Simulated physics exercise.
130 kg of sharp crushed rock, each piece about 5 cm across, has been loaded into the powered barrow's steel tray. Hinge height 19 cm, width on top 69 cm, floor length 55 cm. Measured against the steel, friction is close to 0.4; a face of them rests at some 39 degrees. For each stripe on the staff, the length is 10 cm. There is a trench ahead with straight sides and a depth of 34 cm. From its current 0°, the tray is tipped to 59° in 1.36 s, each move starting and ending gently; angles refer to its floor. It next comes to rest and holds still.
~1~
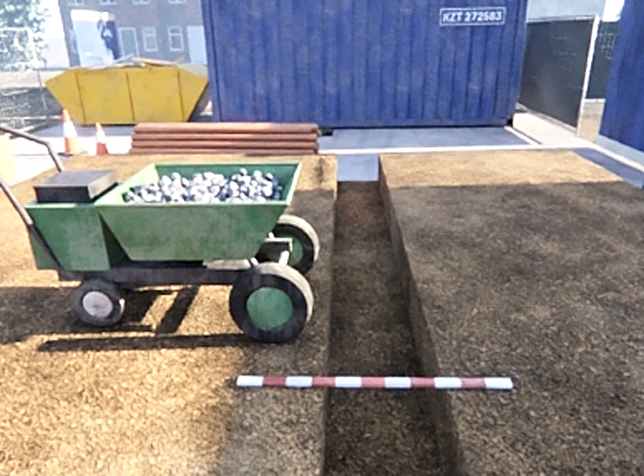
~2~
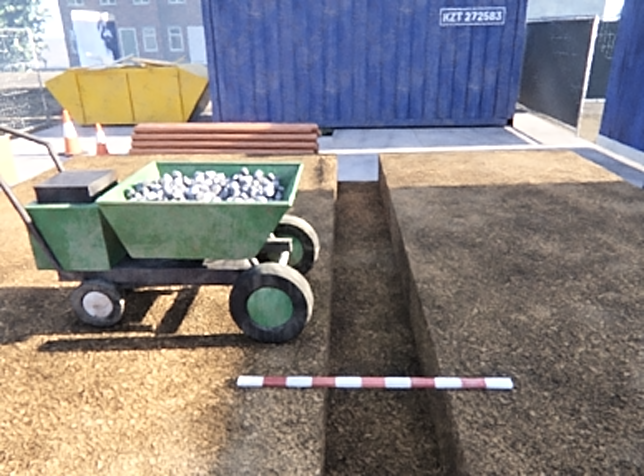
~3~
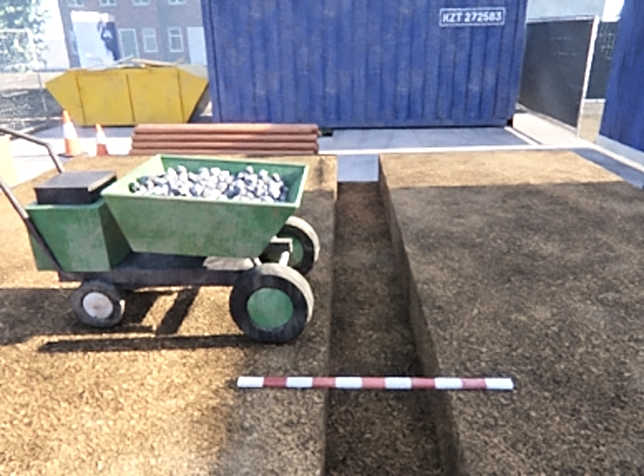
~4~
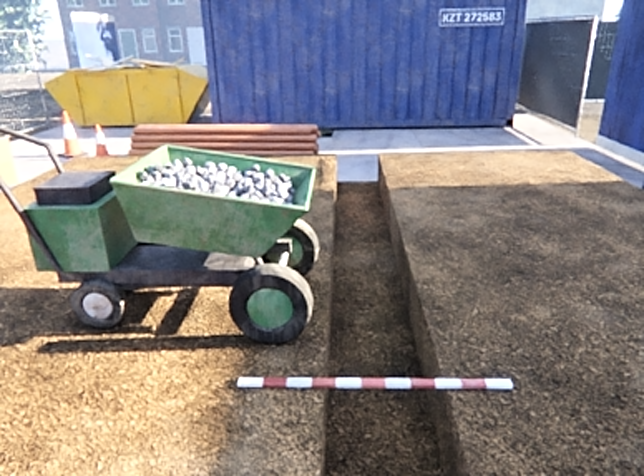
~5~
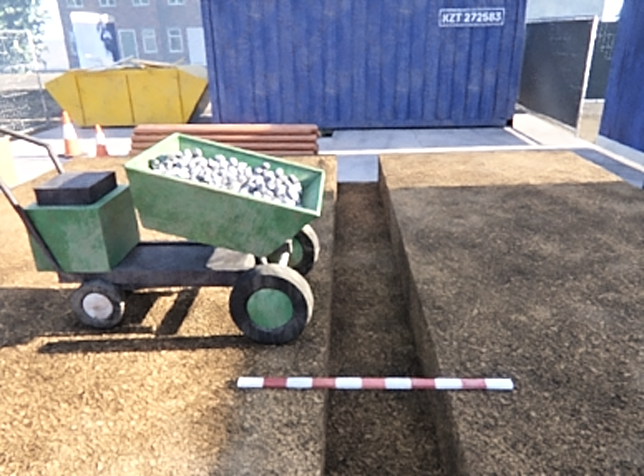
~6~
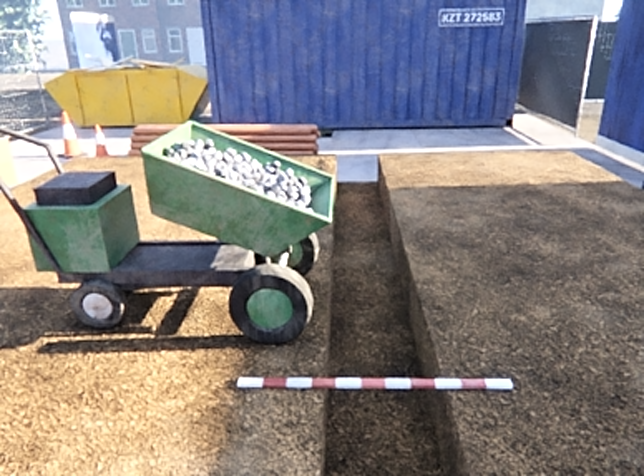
The green tray of grey stones tilts steadily down to the right beside a narrow trench.
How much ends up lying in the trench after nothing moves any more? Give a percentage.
A share of about 22 per cent.
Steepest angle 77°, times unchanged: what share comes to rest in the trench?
It would be near 85 per cent.
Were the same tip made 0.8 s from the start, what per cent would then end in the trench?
That would give about 25 percent.
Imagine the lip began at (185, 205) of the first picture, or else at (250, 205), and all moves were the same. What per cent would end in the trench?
About 15 per cent from the first spot, about 25 from the second.
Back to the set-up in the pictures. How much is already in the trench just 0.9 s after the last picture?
About 5 per cent by then.
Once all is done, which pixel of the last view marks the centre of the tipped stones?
Around (401, 358).
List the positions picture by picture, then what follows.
Lip at (287, 204), floor tilted 0°, highest stones at (218, 183), in the first frame.
Lip at (290, 205), floor tilted 1°, highest stones at (203, 182), in the second frame.
Lip at (297, 207), floor tilted 4°, highest stones at (191, 179), in the third frame.
Lip at (306, 210), floor tilted 9°, highest stones at (181, 169), in the fourth frame.
Lip at (318, 215), floor tilted 15°, highest stones at (182, 158), in the fifth frame.
The tray is at 22°, its lip at (330, 222); the top of the load is at (191, 147), in the sixth frame.
Then, 0.4 s after the last picture the floor is at 50°, 100 % in the tray; the foremost stones are at (351, 237).
Then, 0.9 s after the last picture the floor is at 59°, 97 % in the tray, 3 % in the trench; the foremost stones are at (422, 317).
Then, 1.2 s after the last picture the floor is at 59°, 87 % in the tray, 11 % in the trench, 1 % past the trench; the foremost stones are at (467, 312).
Then, 3.2 s after the last picture the floor is at 59°, 76 % in the tray, 22 % in the trench, 2 % past the trench; the foremost stones are at (473, 309).
